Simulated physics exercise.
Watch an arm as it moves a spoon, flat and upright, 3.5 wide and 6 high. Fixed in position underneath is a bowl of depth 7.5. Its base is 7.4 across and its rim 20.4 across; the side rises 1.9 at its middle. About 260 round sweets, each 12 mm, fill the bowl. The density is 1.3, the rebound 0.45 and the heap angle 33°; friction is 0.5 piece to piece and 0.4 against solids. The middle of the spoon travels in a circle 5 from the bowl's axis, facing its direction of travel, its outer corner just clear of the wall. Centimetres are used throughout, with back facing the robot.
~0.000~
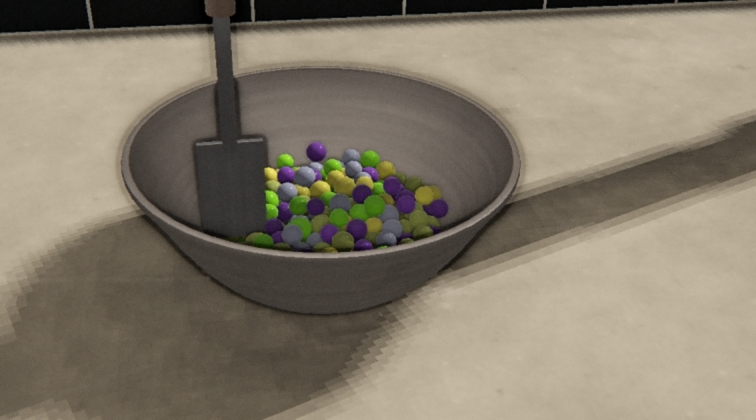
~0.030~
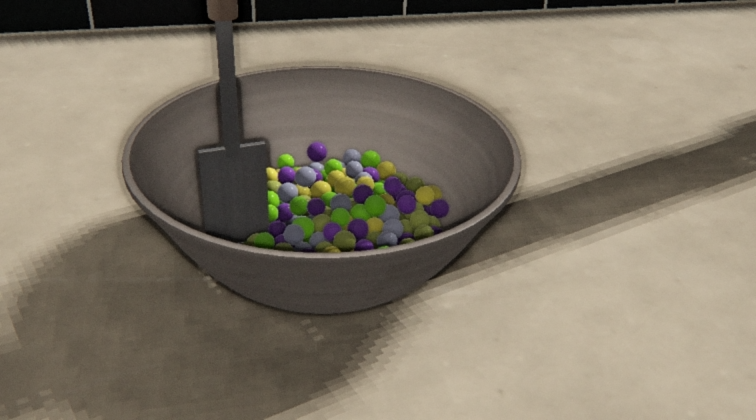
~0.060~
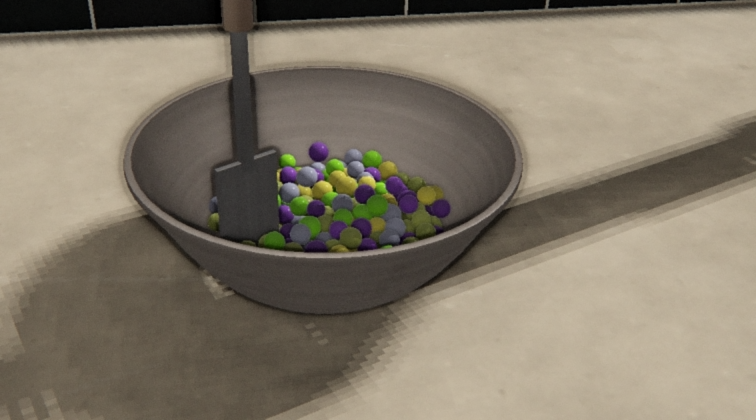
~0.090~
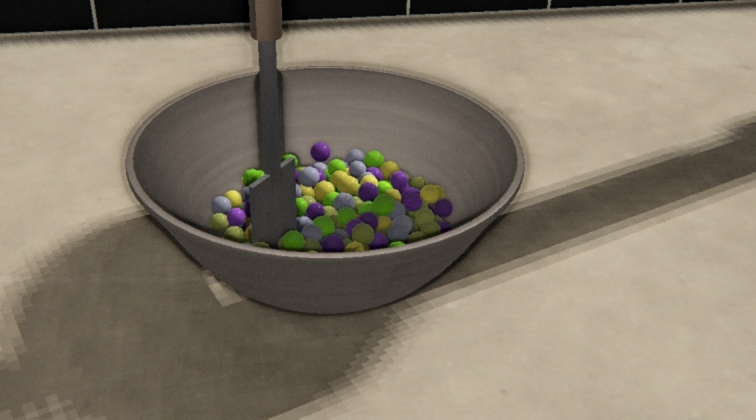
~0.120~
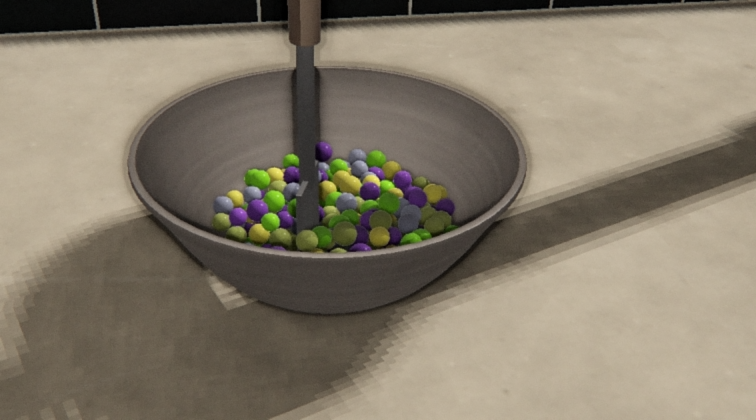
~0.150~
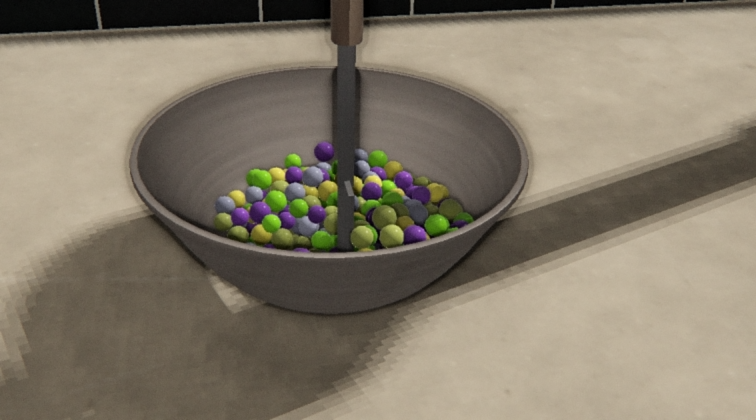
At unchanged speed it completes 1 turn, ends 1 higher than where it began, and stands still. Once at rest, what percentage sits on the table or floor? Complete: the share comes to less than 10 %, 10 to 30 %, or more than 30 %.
The share comes to less than 10 %.
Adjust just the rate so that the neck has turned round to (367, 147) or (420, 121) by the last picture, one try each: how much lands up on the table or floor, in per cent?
About 5 and 20 %.
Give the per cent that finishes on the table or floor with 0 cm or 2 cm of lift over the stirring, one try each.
It comes to about 5 per cent and about 5 per cent.
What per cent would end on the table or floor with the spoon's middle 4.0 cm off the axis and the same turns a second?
Near 0 %.
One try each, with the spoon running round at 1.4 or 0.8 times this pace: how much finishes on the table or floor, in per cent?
10 % and 0 %.
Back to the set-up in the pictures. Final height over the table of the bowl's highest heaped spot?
Height: Roughly 5.5 cm.
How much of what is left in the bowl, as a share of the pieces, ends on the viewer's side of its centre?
Close to 50 in a hundred.
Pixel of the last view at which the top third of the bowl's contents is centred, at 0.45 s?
In the final view it lies at about (273, 151).
By 0.30 s, 192° round, highest piece 9 above the table; 255 in the bowl.
By 0.45 s, 295° round, highest piece 9 above the table; 254 in the bowl, 1 on the table or floor.
By 0.73 s, 0° round, highest piece 6 above the table; 252 in the bowl, 3 on the table or floor.
By 1.43 s, 0° round, highest piece 6 above the table; 252 in the bowl, 3 on the table or floor.
Final count, 252 in the bowl, 3 on the table or floor. That is 1 % on the table or floor.
